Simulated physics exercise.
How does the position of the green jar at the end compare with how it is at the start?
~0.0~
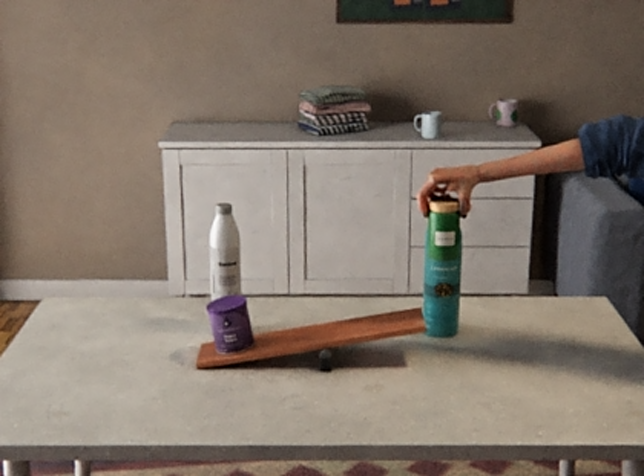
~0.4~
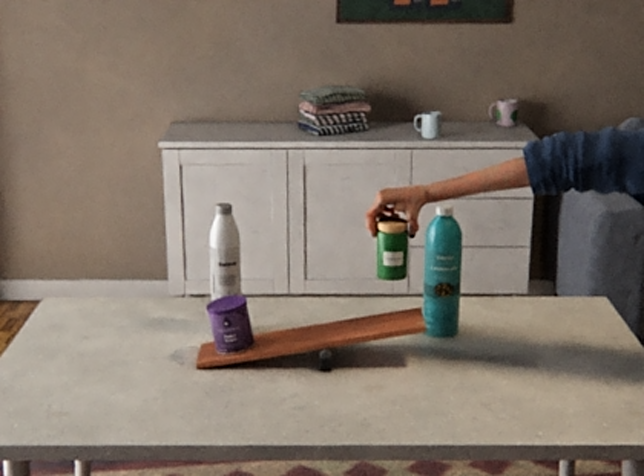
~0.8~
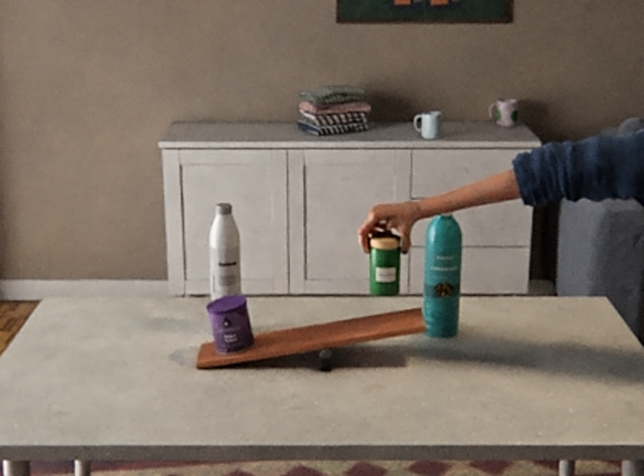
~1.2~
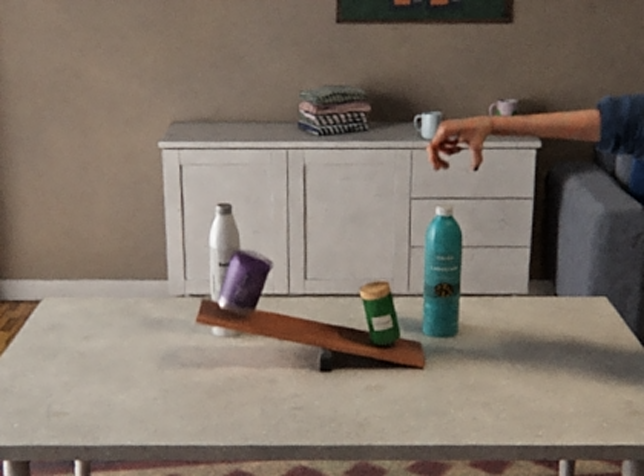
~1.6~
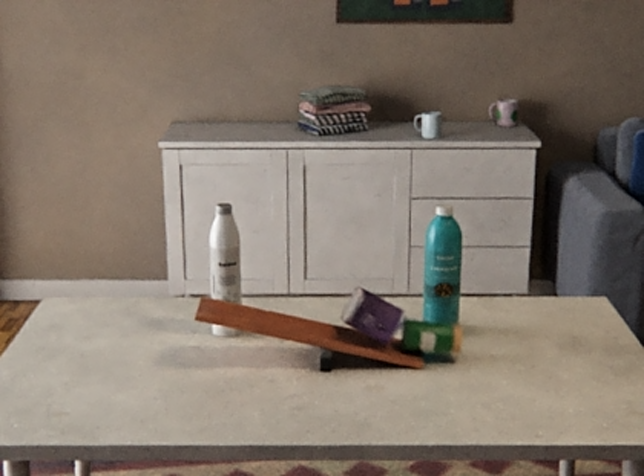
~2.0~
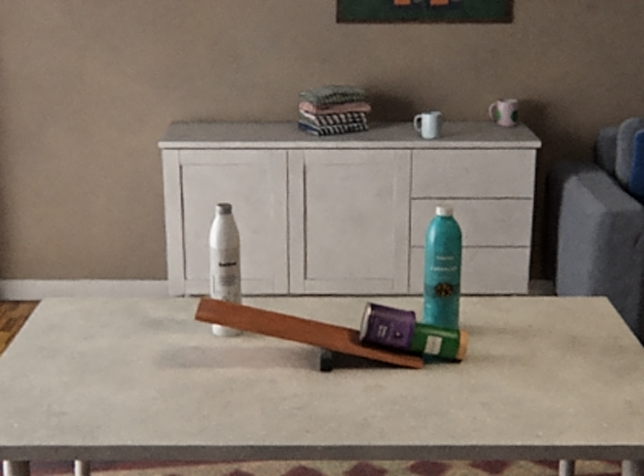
At the start the green jar is upright on top of the turquoise bottle, and at the end it lies on its side by the lowered right end of the plank.
